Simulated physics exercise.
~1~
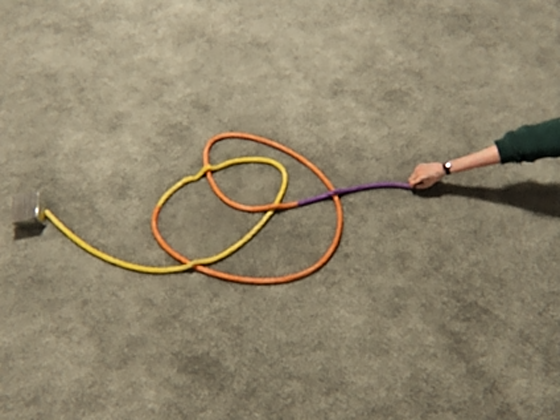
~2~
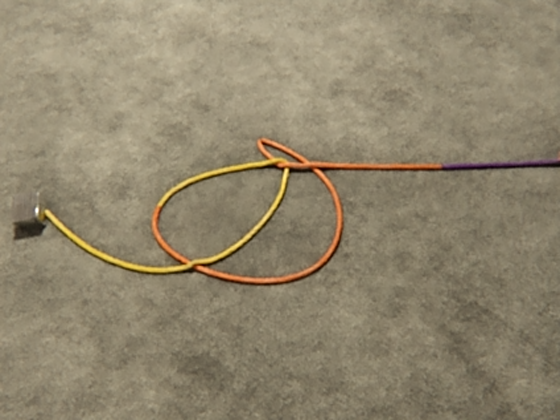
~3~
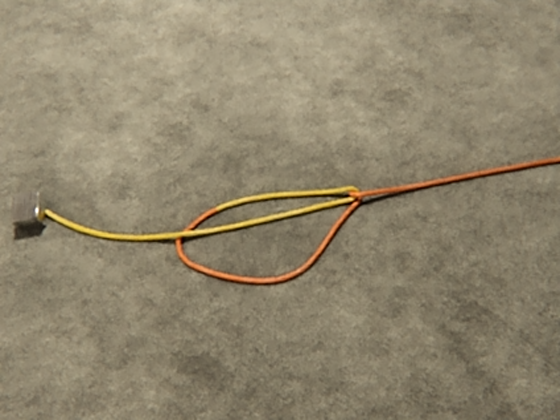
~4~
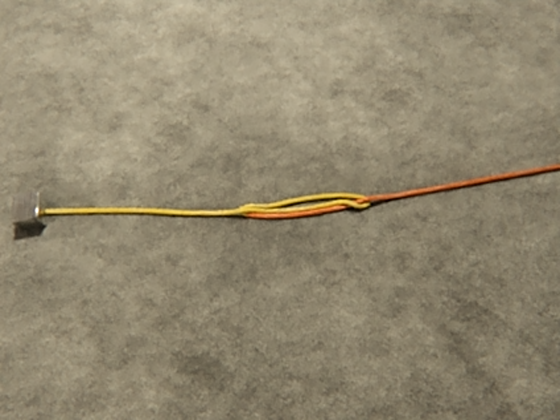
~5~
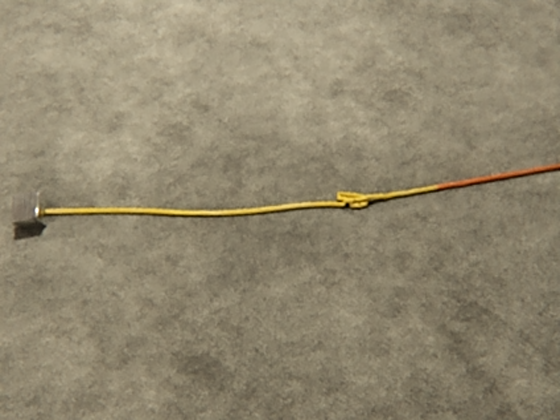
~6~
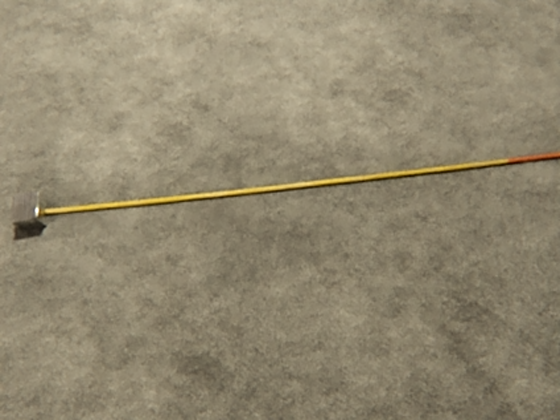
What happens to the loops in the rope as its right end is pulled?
The loops shrink and slip out as the rope is pulled to the right, and it ends up straight with no knot left.
